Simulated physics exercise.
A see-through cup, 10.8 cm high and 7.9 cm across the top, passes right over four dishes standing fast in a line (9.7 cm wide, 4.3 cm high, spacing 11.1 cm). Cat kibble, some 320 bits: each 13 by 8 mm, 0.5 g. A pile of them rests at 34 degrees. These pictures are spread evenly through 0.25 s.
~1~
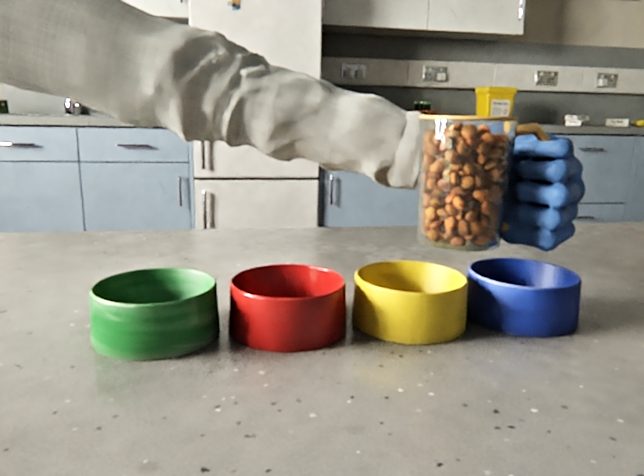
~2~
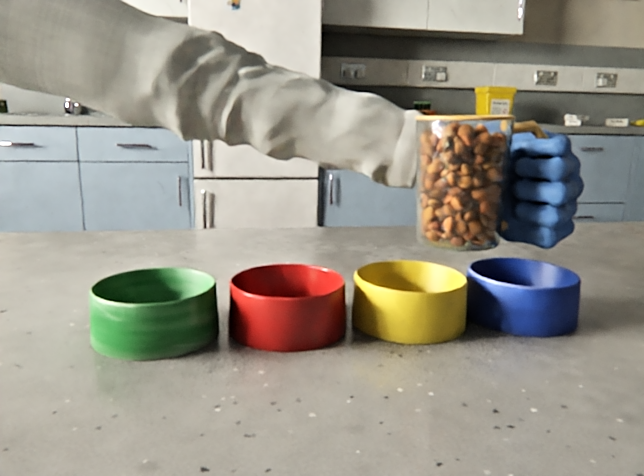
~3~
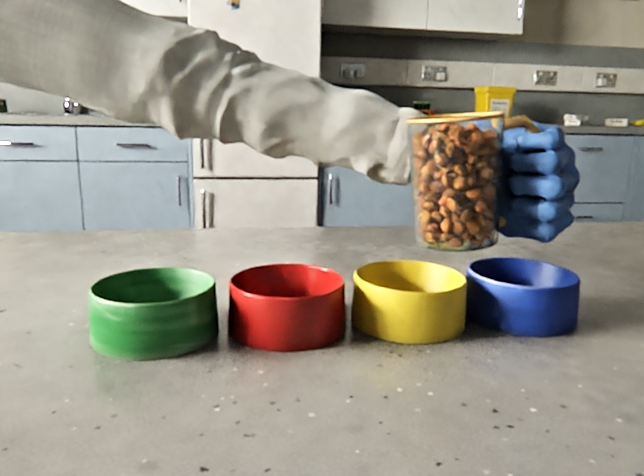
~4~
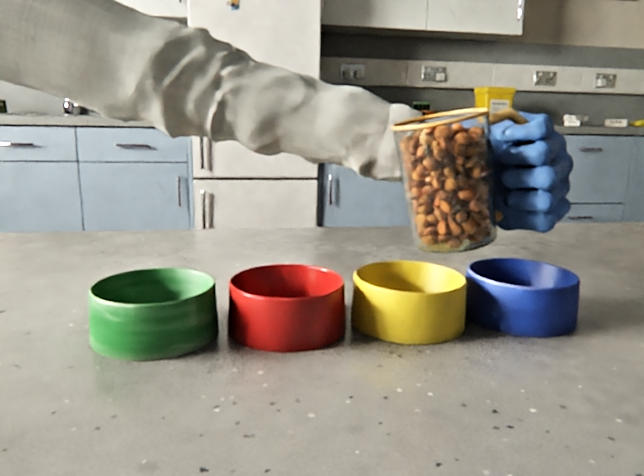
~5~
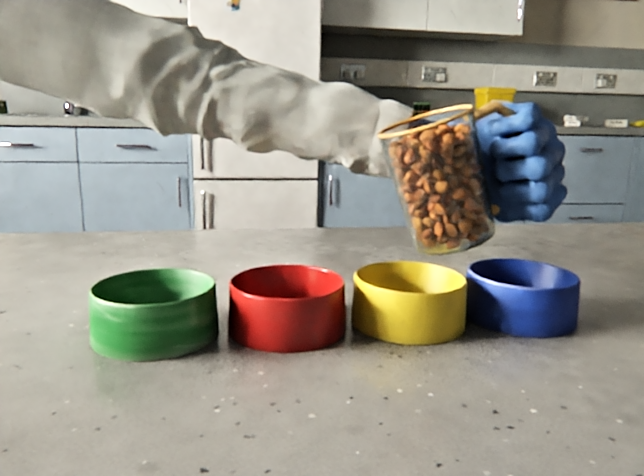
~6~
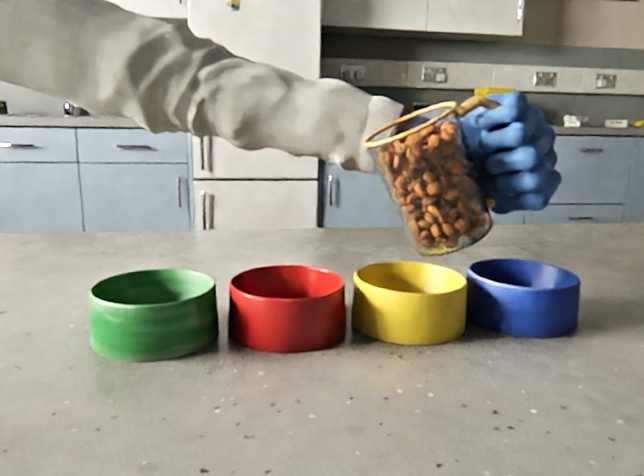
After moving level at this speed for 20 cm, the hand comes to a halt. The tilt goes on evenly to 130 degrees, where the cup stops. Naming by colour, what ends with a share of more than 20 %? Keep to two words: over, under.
Red dish: Gets more than a fifth. Blue dish: Gets a fifth at most. Green dish: Gets more than a fifth. Yellow dish: Gets a fifth at most. Counter: Gets more than a fifth.
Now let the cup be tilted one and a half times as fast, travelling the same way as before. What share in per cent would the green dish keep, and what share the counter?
Then the green dish would get 0 and the counter 20.
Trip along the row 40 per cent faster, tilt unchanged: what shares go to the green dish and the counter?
Result - green dish: 90; counter: 10.
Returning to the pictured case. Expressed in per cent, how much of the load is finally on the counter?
Estimate: Around 35 %.
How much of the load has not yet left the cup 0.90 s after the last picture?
It comes to about 25 percent.
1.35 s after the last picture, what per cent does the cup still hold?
It comes out close to 0 per cent.
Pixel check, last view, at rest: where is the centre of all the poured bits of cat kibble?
About (222, 318).
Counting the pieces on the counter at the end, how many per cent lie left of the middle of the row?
100 per cent.
Then, 0.54 s after the last picture, tilt 100 degrees; cup holds 95 %, red 5 %.
Then, 0.90 s after the last picture, tilt 130 degrees; cup holds 25 %, red 40 %, green 5 %.
Then, 1.35 s after the last picture, tilt 130 degrees; cup holds 0 %, red 35 %, green 30 %.
In the end, red 35 %, blue 0 %, green 30 %, yellow 0 %, counter 35 %.
